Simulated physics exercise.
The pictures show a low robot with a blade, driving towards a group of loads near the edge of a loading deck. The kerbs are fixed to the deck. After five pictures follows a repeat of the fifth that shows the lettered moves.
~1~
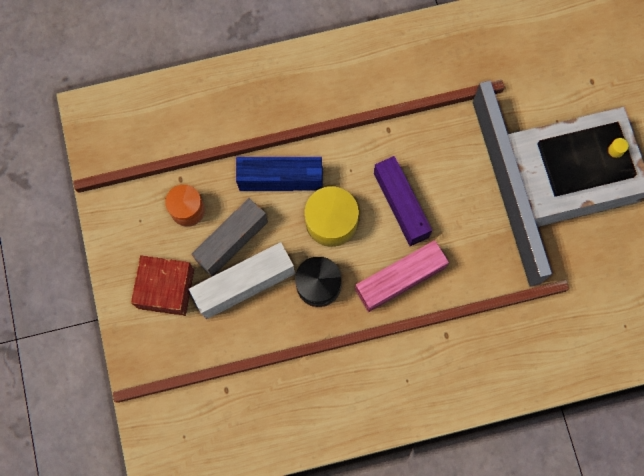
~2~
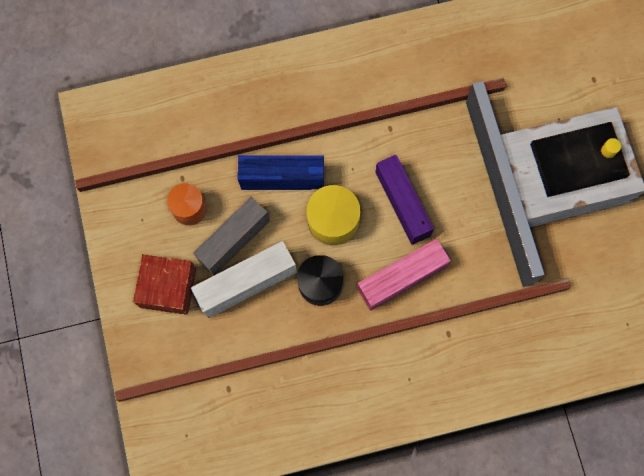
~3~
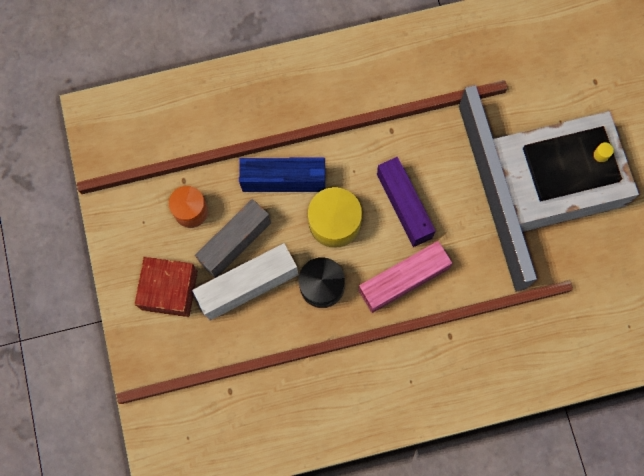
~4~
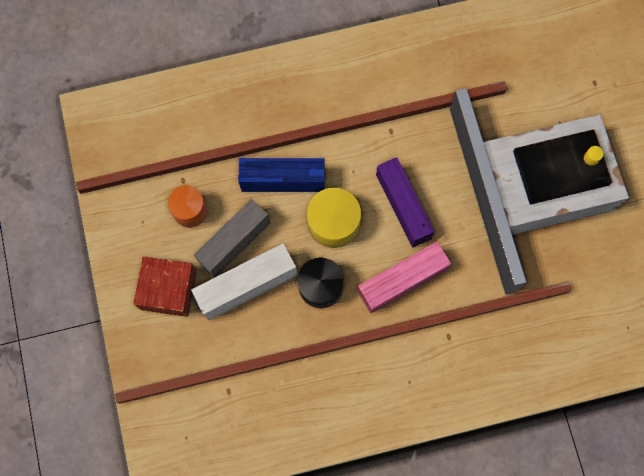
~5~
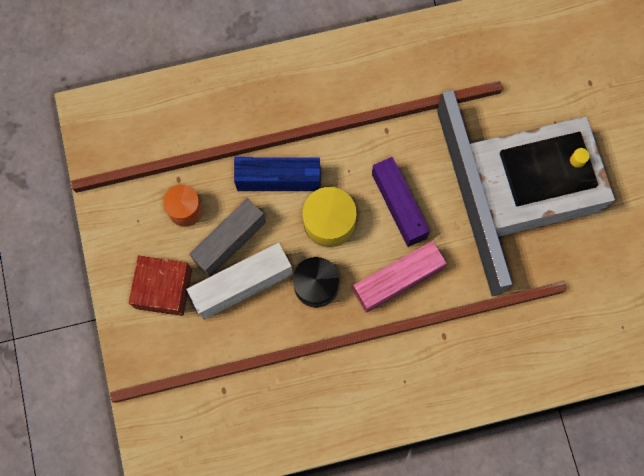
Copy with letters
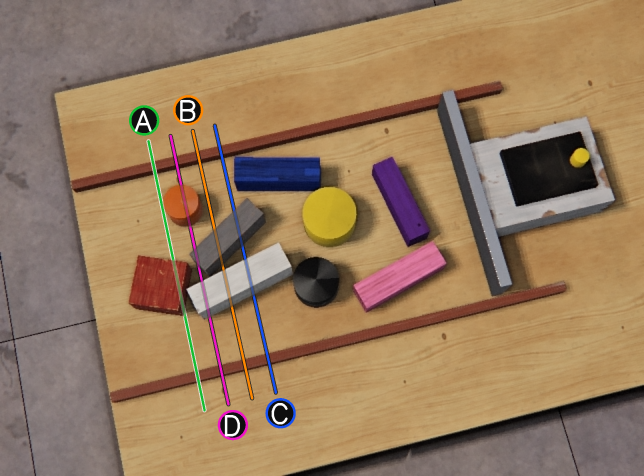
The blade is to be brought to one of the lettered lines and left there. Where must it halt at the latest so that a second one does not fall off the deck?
At D, and not beyond.
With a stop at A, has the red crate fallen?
Yes.
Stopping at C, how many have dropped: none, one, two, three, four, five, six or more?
The count is none.
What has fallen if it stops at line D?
It is the red crate.
On the marked copy, A at (175, 271); B at (221, 260); C at (244, 254); D at (198, 265).
Taking D. A third of the way, robot (443, 194); pink stick (342, 301); black canister (311, 281).
Two thirds of the way, robot (343, 217); red crate (156, 295); orange canister (156, 208).
When it is over, robot (265, 236); red crate over the edge; orange canister (83, 227); one fallen.
As for the rest, A drops four; B is within the limit but short; C is within the limit but short.
